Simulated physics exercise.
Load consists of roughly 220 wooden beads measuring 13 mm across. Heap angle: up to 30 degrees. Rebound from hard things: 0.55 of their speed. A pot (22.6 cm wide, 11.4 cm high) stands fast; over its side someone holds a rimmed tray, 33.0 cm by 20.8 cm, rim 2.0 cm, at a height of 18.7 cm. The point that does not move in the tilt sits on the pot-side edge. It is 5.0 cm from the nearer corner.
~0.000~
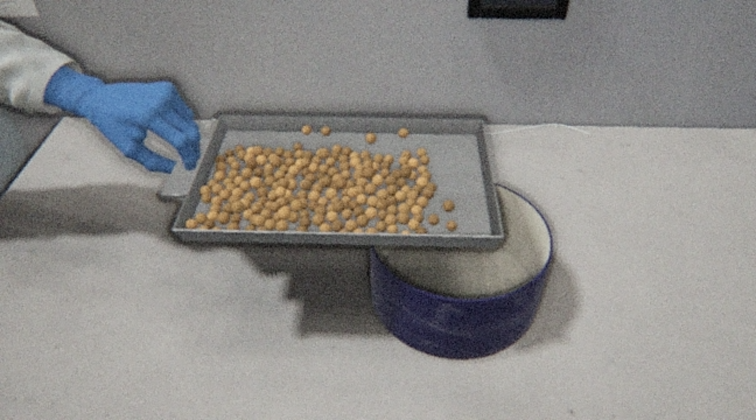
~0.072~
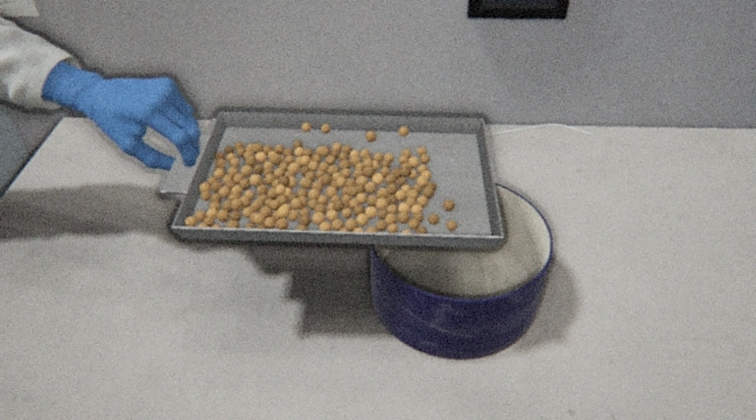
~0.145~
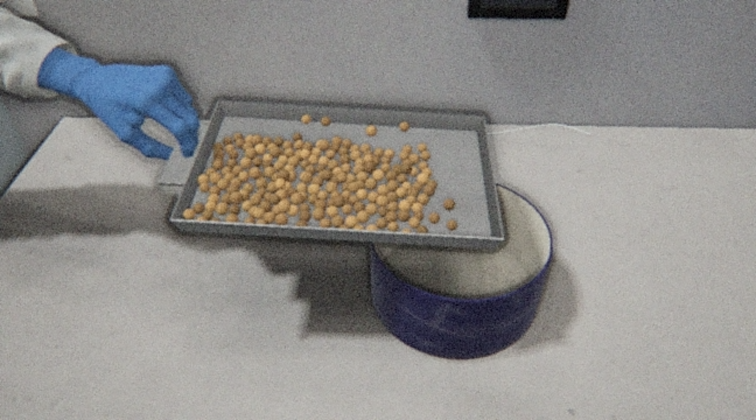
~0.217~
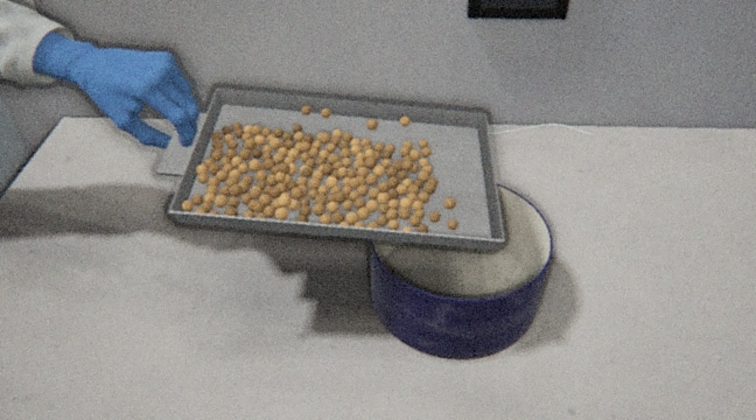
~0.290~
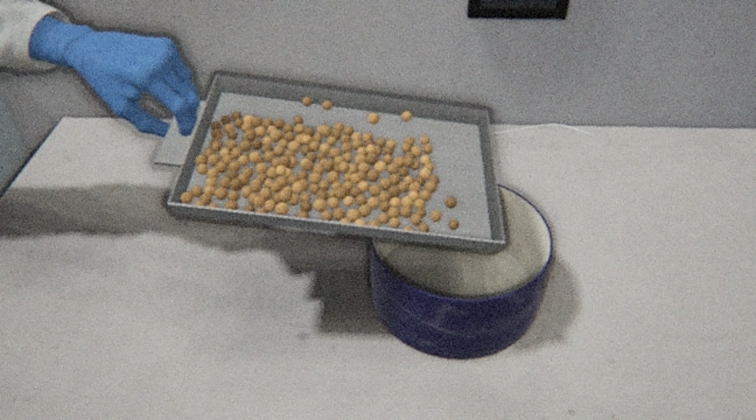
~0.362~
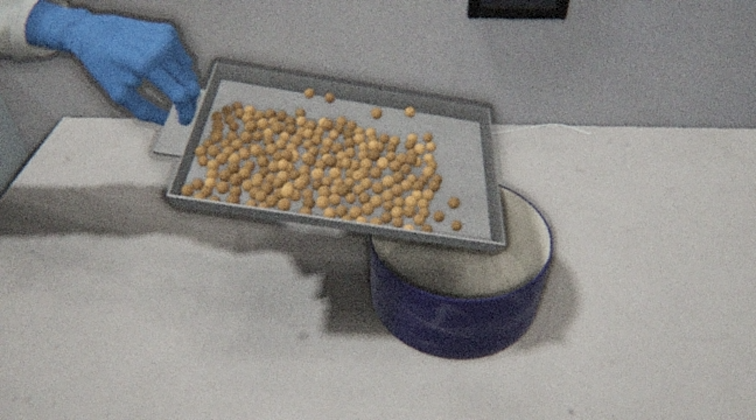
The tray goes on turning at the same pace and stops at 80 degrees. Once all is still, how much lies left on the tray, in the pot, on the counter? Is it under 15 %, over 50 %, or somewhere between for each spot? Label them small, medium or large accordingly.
Tray - small, pot - medium, counter - large.
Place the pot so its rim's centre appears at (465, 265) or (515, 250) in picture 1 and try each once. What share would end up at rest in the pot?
I'd say close to 90 percent for the first spot and 80 percent for the second.
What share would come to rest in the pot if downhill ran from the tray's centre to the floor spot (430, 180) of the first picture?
Something like 65 in a hundred.
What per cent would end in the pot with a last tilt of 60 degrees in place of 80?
It would land at about 20 percent.
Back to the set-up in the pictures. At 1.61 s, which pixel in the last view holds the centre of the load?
Approximately (469, 198) in the last view.
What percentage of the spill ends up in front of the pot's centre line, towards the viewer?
Share: Roughly 100 %.
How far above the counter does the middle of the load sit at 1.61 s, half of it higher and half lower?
About 24 centimetres.
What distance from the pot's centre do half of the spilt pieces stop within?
24 cm.
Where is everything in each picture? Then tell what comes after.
In the first frame, tray tilt 0 degrees, front corners at (180, 226) and (496, 233); middle of the pieces at (318, 189); pot at (460, 231).
In the second frame, tray tilt 1 degrees, front corners at (180, 223) and (496, 233); middle of the pieces at (318, 187).
In the third frame, tray tilt 4 degrees, front corners at (178, 216) and (497, 234), lowest corner right front; middle of the pieces at (318, 182).
In the fourth frame, tray tilt 7 degrees, front corners at (177, 208) and (498, 236), lowest corner right front; middle of the pieces at (318, 176).
In the fifth frame, tray tilt 10 degrees, front corners at (176, 200) and (498, 237), lowest corner right front; middle of the pieces at (319, 170).
In the sixth frame, tray tilt 13 degrees, front corners at (176, 191) and (499, 239), lowest corner right front; middle of the pieces at (321, 165); pot at (460, 231). Its pace works out near 40 degrees a second.
After 1.11 s, tilt 44 degrees; the tray holds 100 %, the pot 0 %.
Then, at 1.61 s, tilt 65 degrees; the tray holds 90 %, the pot 0 %.
Then, at 2.18 s, tilt 80 degrees; the tray holds 5 %, the pot 25 %.
At rest (3.6 s), tray 0 %, pot 25 %, counter 75 %.
